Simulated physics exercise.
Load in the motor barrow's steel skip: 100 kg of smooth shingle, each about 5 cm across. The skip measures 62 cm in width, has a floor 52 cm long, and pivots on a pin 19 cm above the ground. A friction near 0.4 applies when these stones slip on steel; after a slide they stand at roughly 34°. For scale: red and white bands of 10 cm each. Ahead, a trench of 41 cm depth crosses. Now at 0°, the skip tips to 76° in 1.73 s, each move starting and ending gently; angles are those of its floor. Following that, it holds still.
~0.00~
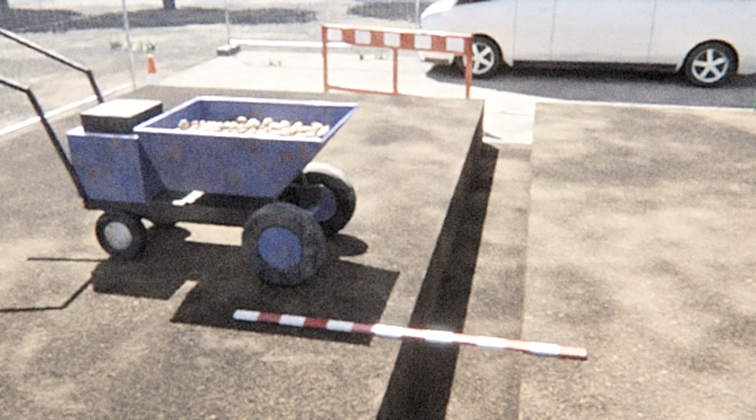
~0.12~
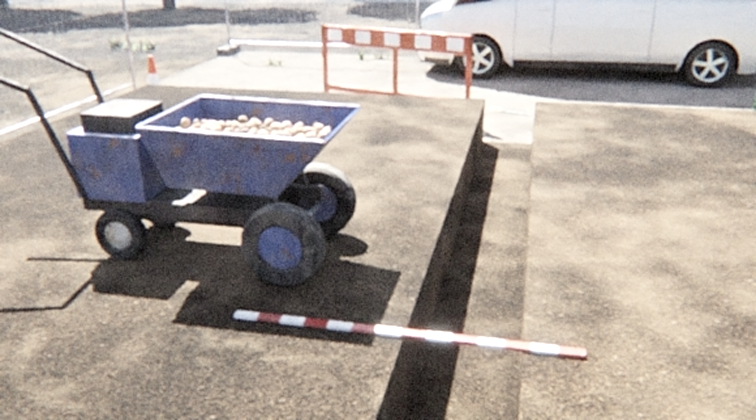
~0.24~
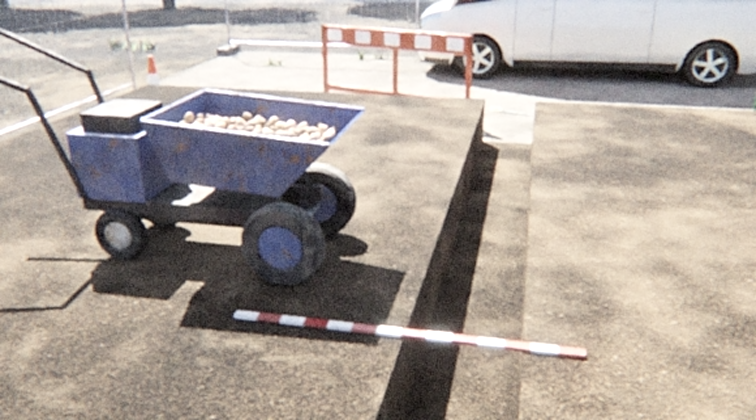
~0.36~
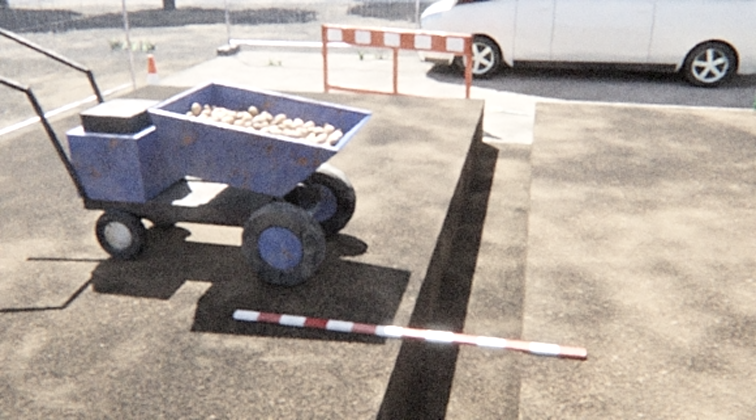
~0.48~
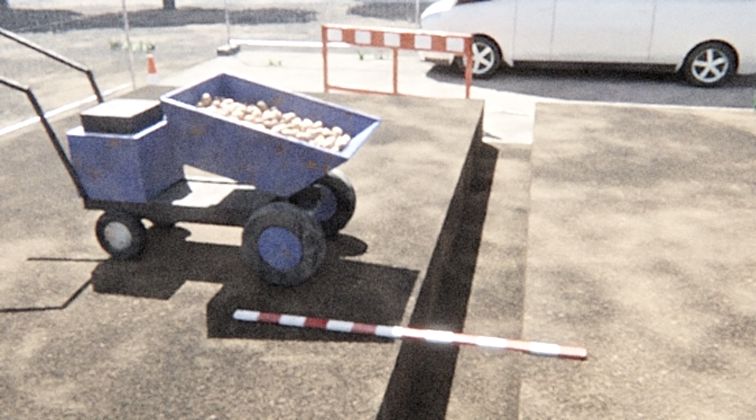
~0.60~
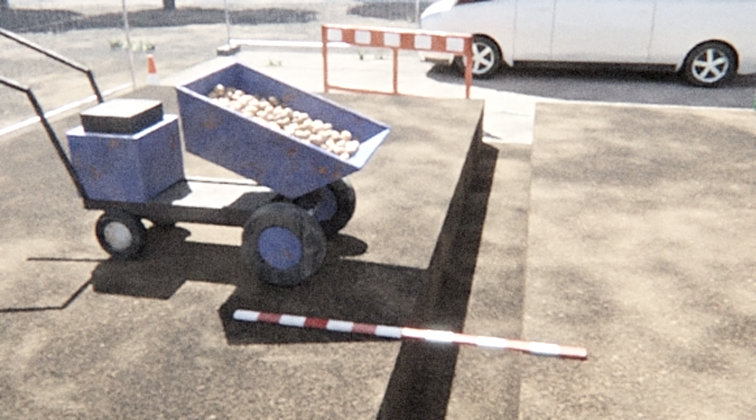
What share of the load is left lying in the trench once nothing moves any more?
About 100 per cent.
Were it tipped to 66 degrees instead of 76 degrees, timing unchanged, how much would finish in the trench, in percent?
Some 100 in a hundred, I'd say.
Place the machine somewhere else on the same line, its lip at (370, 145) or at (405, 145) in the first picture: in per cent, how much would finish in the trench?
That gives roughly 95 per cent and roughly 55 per cent.
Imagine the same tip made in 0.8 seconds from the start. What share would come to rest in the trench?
Estimate: About 100 %.
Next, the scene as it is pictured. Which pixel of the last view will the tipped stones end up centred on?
(479, 338).
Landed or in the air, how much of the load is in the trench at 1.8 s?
About 80%.
After 1.3 s the floor is at 64°; 97 % in the skip, 1 % short of the trench, 2 % in the trench; the foremost stones are at (437, 240).
After 1.8 s the floor is at 76°; 18 % in the skip, 2 % short of the trench, 80 % in the trench; the foremost stones are at (515, 345).
After 2.2 s the floor is at 76°; 1 % in the skip, 98 % in the trench; the foremost stones are at (515, 340).
After 4.1 s the floor is at 76°; 0 % in the skip, 100 % in the trench; the foremost stones are at (515, 345).
